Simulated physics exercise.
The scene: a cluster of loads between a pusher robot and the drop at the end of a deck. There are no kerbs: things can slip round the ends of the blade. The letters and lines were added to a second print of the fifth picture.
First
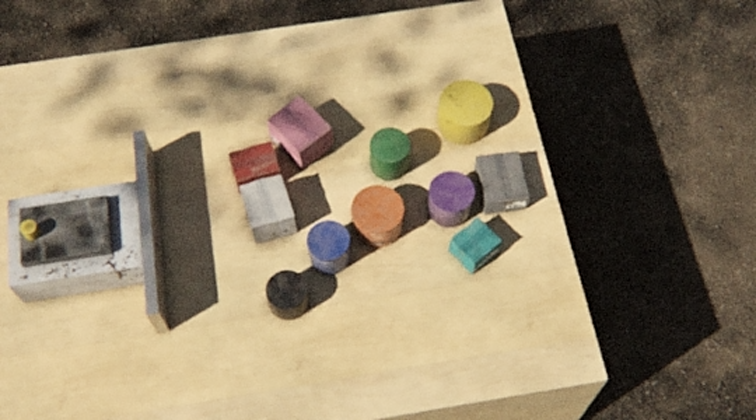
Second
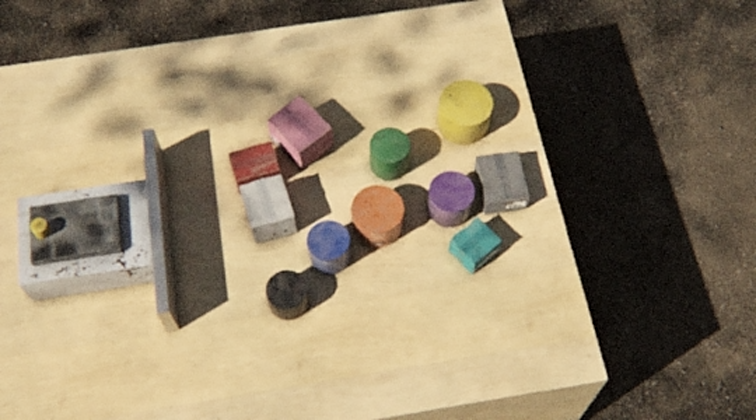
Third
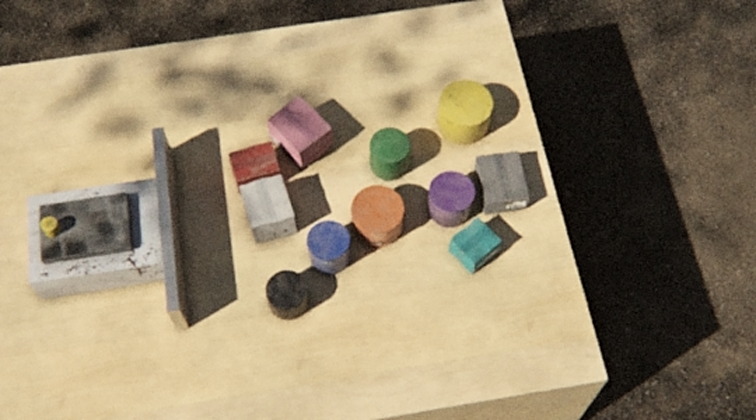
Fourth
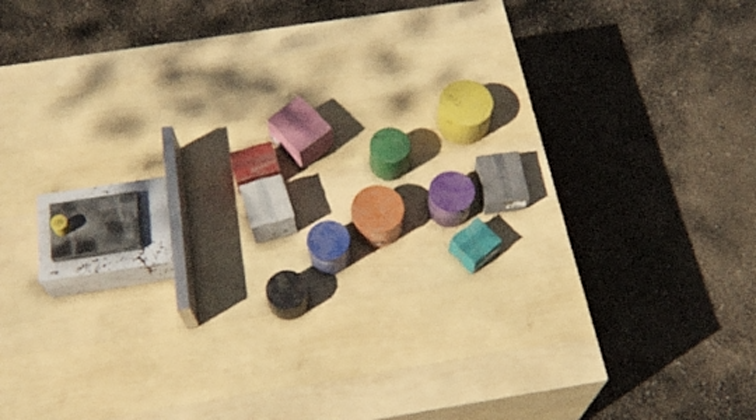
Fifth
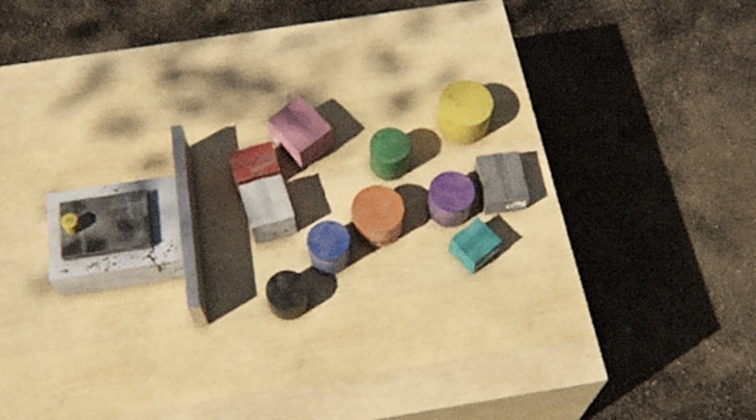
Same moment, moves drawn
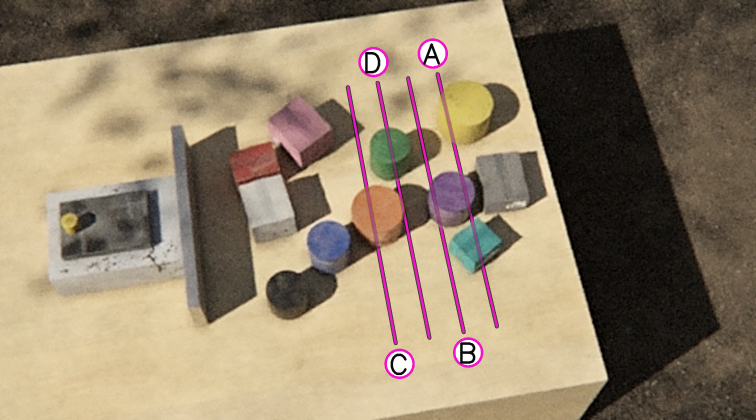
A pusher robot with a wide blade moves slowly right across a deck toward colourful, motionless loads.
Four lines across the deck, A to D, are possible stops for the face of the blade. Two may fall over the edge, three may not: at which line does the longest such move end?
The farthest such stop is A.
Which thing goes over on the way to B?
The grey parcel goes over.
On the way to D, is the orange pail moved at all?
Yes.
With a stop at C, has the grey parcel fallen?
No.
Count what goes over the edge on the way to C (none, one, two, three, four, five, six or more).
The count is none.
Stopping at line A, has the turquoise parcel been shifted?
Yes.
On the marked copy, A at (465, 192); B at (434, 197); C at (370, 207); D at (402, 202).
With A. Early on, robot (215, 208); black canister (328, 289); pink box (315, 126).
Further on, robot (316, 192); grey parcel (537, 167); purple pail (510, 194).
At the end, robot (395, 180); purple pail over the edge; grey parcel over the edge; two fallen.
As for the rest, B is within the limit but short; C is within the limit but short; D is within the limit but short.
